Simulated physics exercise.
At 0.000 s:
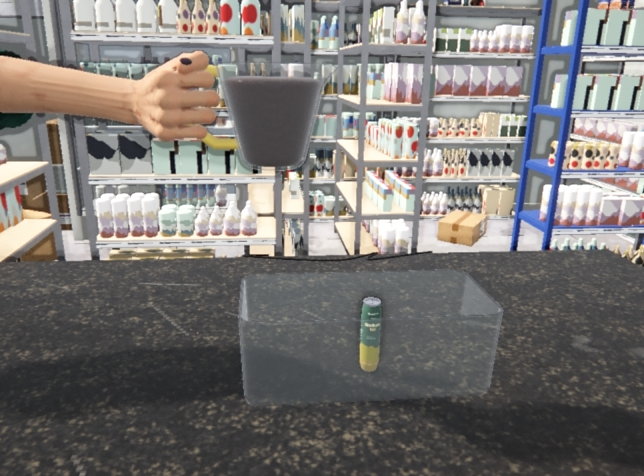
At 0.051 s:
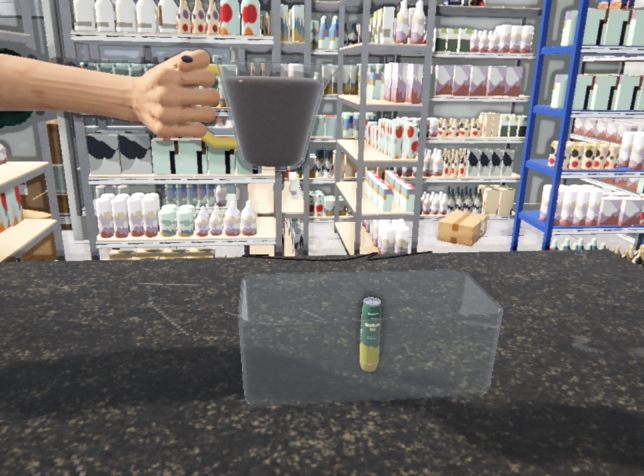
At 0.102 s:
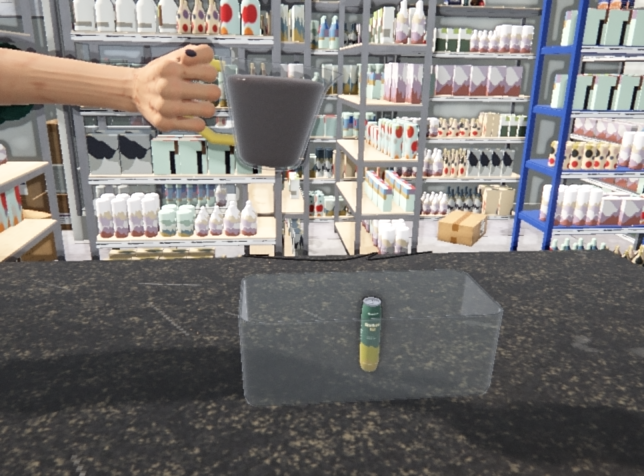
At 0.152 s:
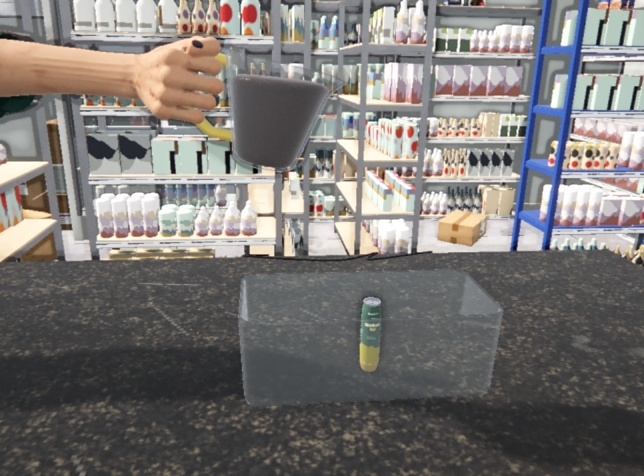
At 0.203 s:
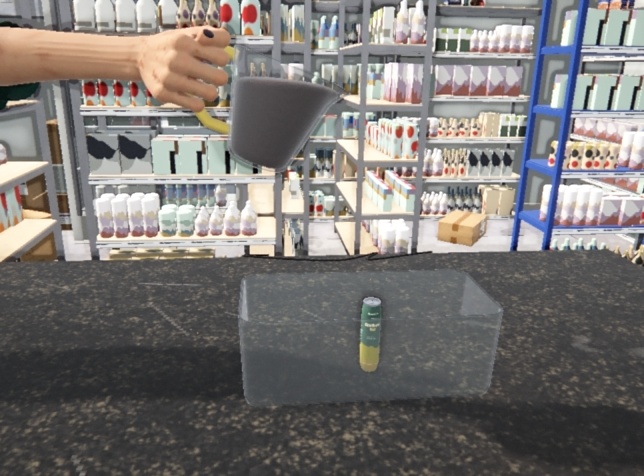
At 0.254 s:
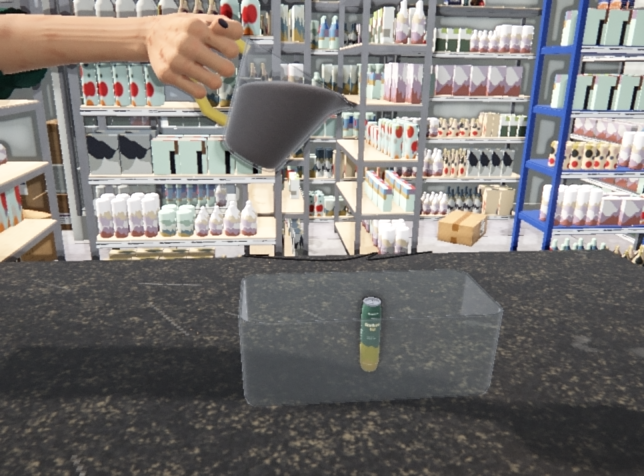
The clip opens with a hand holding a dark grey jug by its yellow handle, nearly upright, above the left end of a clear basin, through which a green and yellow tin shows. The hand rises and turns, steadily tilting the jug to the right, while the basin and tin stay still.
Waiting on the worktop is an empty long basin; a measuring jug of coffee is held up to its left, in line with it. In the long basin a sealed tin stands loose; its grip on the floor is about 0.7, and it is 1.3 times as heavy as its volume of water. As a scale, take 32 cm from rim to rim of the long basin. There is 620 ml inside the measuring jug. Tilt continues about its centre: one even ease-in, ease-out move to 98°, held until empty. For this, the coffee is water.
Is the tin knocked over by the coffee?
No, watch, it's going to hold out.
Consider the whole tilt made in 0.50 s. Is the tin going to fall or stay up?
Holds steady.
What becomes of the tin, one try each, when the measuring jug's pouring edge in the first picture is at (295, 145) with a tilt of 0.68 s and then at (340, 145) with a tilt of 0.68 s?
Try 1: Tipped over; try 2: Tipped over.
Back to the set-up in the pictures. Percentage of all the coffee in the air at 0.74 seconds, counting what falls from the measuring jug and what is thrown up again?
Something like 28 per cent is in the air then.
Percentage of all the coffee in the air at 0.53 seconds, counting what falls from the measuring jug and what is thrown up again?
About 42 per cent.
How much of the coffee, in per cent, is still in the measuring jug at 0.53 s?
Around 46 percent.
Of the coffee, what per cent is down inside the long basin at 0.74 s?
64 per cent or thereabouts.
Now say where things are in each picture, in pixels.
It leans 0°; its right rim is at (340, 66); the coffee meets the walls at (223, 79) and (322, 80); the long basin's rim runs from (241, 299) to (483, 291); the tin's top is at (372, 305), in the first picture.
It leans 1°; its right rim is at (341, 68); the coffee meets the walls at (223, 78) and (323, 82), in the second picture.
It leans 5°; its right rim is at (344, 73); the coffee meets the walls at (226, 76) and (324, 84), in the third picture.
It leans 12°; its right rim is at (347, 82); the coffee meets the walls at (230, 77) and (329, 86), in the fourth picture.
It leans 20°; its right rim is at (351, 93); the coffee meets the walls at (235, 80) and (339, 90), in the fifth picture.
It leans 30°; its right rim is at (353, 108); the coffee meets the walls at (238, 88) and (350, 100); 1 per cent is over the edge, in the sixth picture.
Then, 0.53 s in, the tilt is 87° and 47 per cent is still to pour; the tin stands where it began.
Then, 0.74 s in, the tilt is 98° and 8 per cent is still to pour; the tin stands where it began.
Then, 0.95 s in, the tilt is 98° and 0 per cent is still to pour; the tin stands where it began.
Then, 1.18 s in, the tilt is 98° and 0 per cent is still to pour; the tin stands where it began.
Finally, the tin stands where it began.
